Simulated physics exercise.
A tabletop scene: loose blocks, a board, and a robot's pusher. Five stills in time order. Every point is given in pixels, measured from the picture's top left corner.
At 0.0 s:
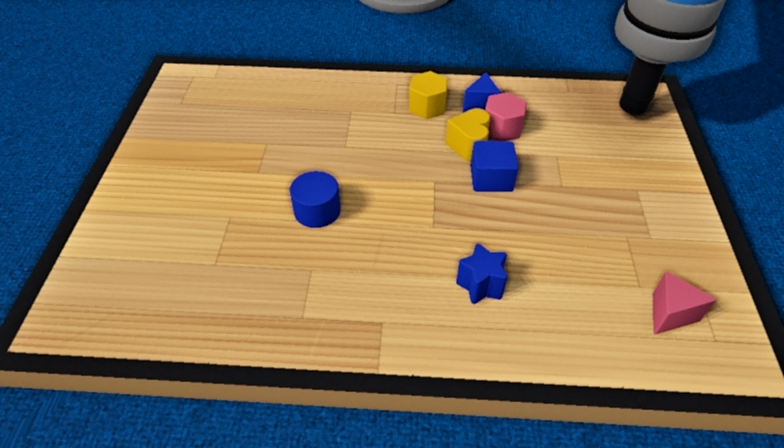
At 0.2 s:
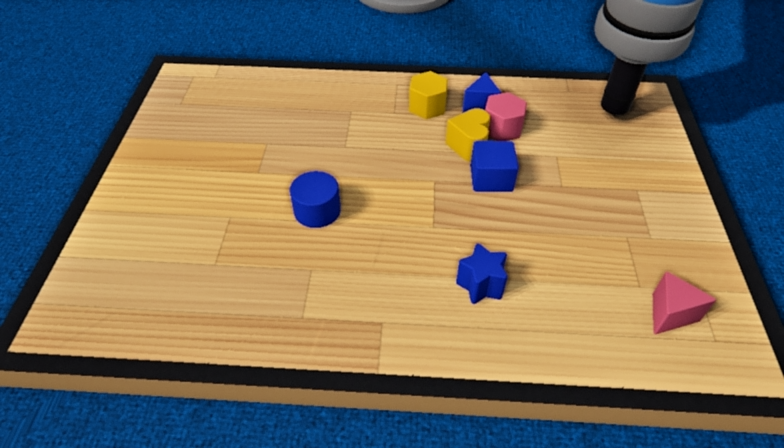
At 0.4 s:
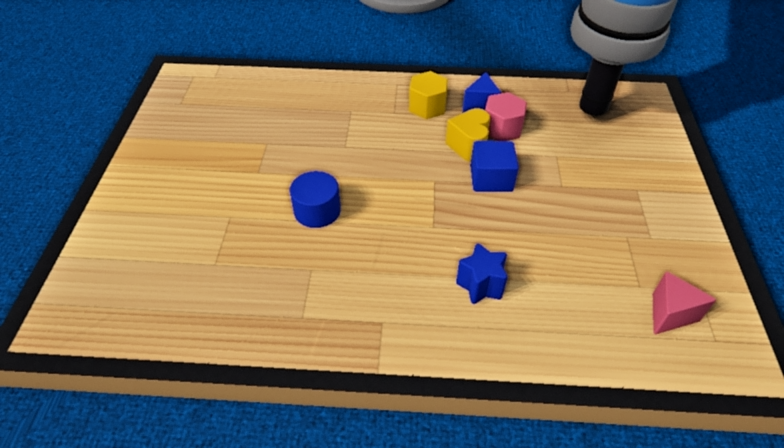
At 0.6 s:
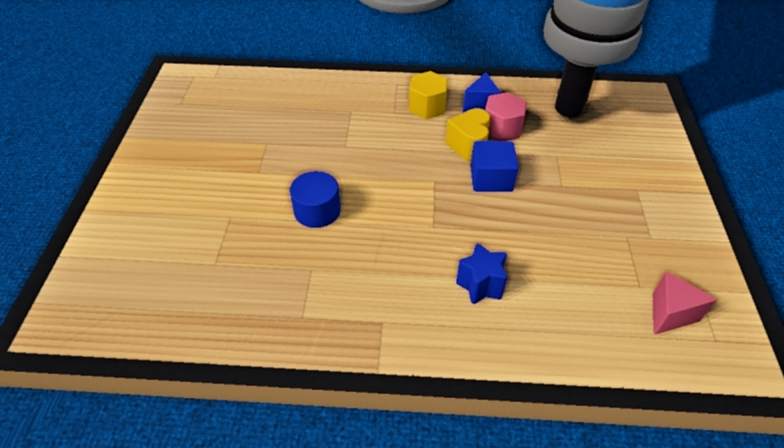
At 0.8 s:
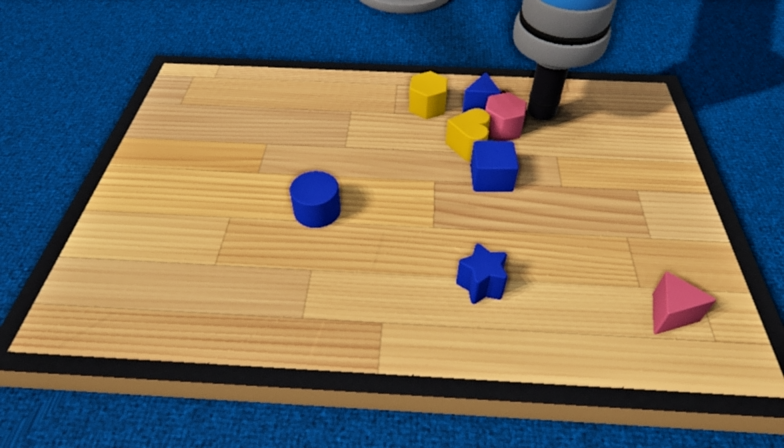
A robot arm with a black pusher slid steadily left along the far edge of a wooden board, drawing close to the pink hexagon, while the blue, yellow and pink blocks all stayed still.
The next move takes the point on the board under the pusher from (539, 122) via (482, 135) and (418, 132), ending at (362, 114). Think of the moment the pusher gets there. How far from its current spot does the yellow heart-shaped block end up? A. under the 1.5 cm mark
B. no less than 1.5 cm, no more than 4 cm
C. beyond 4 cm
Letter C.
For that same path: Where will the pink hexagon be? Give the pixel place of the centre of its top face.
At (345, 72).
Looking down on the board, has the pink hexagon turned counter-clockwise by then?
No, that is not how it ends up.
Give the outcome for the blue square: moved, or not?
It keeps its position.
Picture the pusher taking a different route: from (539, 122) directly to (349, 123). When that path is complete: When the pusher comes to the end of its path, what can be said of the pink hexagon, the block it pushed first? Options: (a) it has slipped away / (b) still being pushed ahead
My pick is a.
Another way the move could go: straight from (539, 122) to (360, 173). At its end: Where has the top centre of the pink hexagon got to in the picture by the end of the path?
I'd say the pink hexagon ends with its top centre at (432, 105).
On the path given first. One third of the way, pusher (483, 125); yellow heart-shaped block (447, 127), turned 80° anticlockwise; pink hexagon (451, 103), turned 60° clockwise.
Two thirds of the way, pusher (418, 122); yellow hexagon (420, 75), turned 40° clockwise; yellow heart-shaped block (419, 135); pink hexagon (392, 94), turned 95° clockwise.
At the end, pusher (362, 104); yellow hexagon (420, 75), turned 40° clockwise; yellow heart-shaped block (419, 135), turned 145° anticlockwise; blue triangular block not moved; blue square not moved; pink hexagon (345, 72), turned 125° clockwise.
